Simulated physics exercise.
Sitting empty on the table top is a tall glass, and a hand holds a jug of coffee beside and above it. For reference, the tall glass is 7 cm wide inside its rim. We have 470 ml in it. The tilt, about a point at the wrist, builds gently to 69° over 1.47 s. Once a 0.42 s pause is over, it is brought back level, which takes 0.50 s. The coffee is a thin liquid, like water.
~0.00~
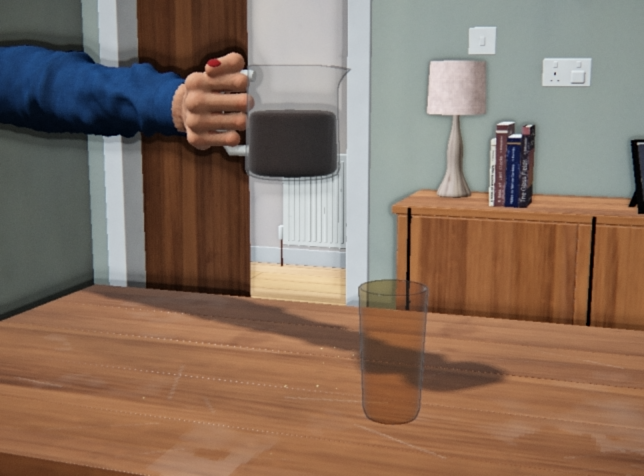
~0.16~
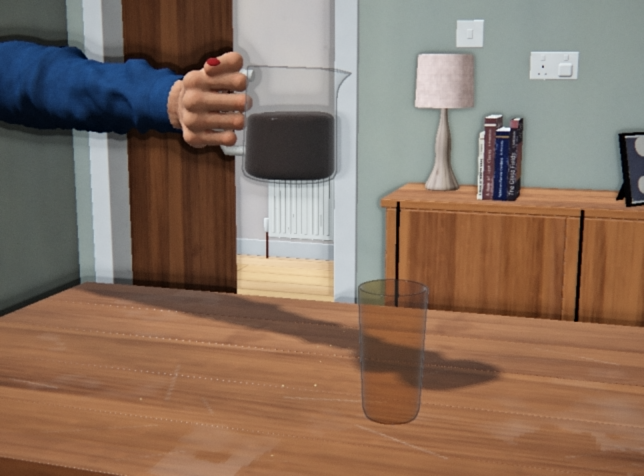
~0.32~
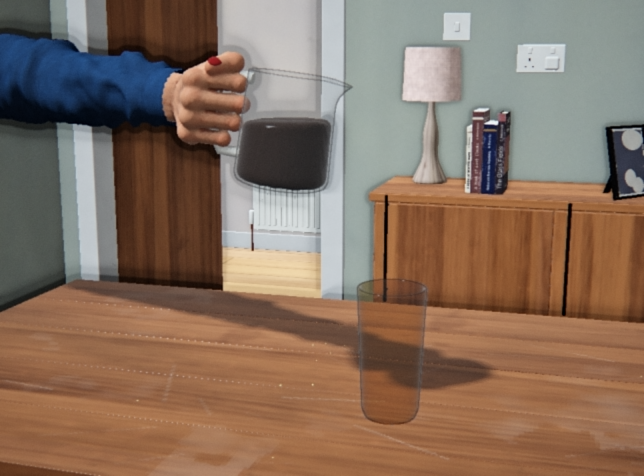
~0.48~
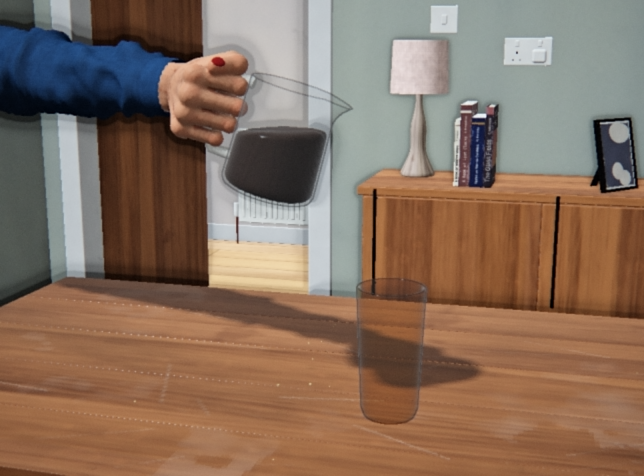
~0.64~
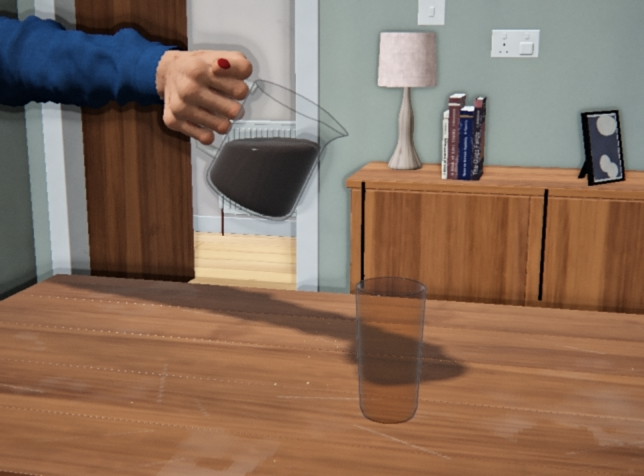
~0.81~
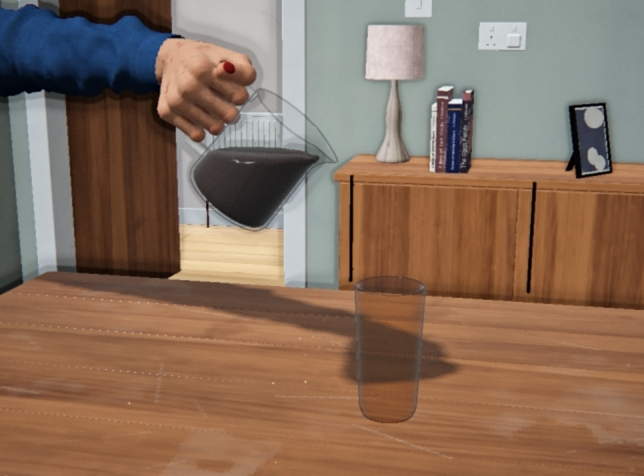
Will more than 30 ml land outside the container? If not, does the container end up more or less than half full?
Yes, over 30 ml goes outside.
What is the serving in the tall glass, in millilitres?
Something like 10 ml, I reckon.
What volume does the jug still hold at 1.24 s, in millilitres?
Remaining volume: Approx. 410 ml.
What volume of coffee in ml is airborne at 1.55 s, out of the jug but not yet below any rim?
I'd estimate close to 60 ml in the air.
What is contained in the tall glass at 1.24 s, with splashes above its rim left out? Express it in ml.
I'd put it around 0 ml.
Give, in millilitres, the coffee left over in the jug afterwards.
About 230 ml.
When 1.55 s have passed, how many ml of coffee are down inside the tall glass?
Reading: Approx. 0 ml.
After 1.24 s the tilt is 65° and the tall glass has 0 ml, the jug 410 ml, and 10 ml is on the table top.
After 1.55 s the tilt is 69° and the tall glass has 0 ml, the jug 310 ml, and 95 ml is on the table top.
After 1.88 s the tilt is 69° and the tall glass has 0 ml, the jug 240 ml, and 190 ml is on the table top.
After 2.24 s the tilt is 14° and the tall glass has 5 ml, the jug 230 ml, and 230 ml is on the table top.
In the end the tall glass has 5 ml, the jug 230 ml, and 230 ml is on the table top.
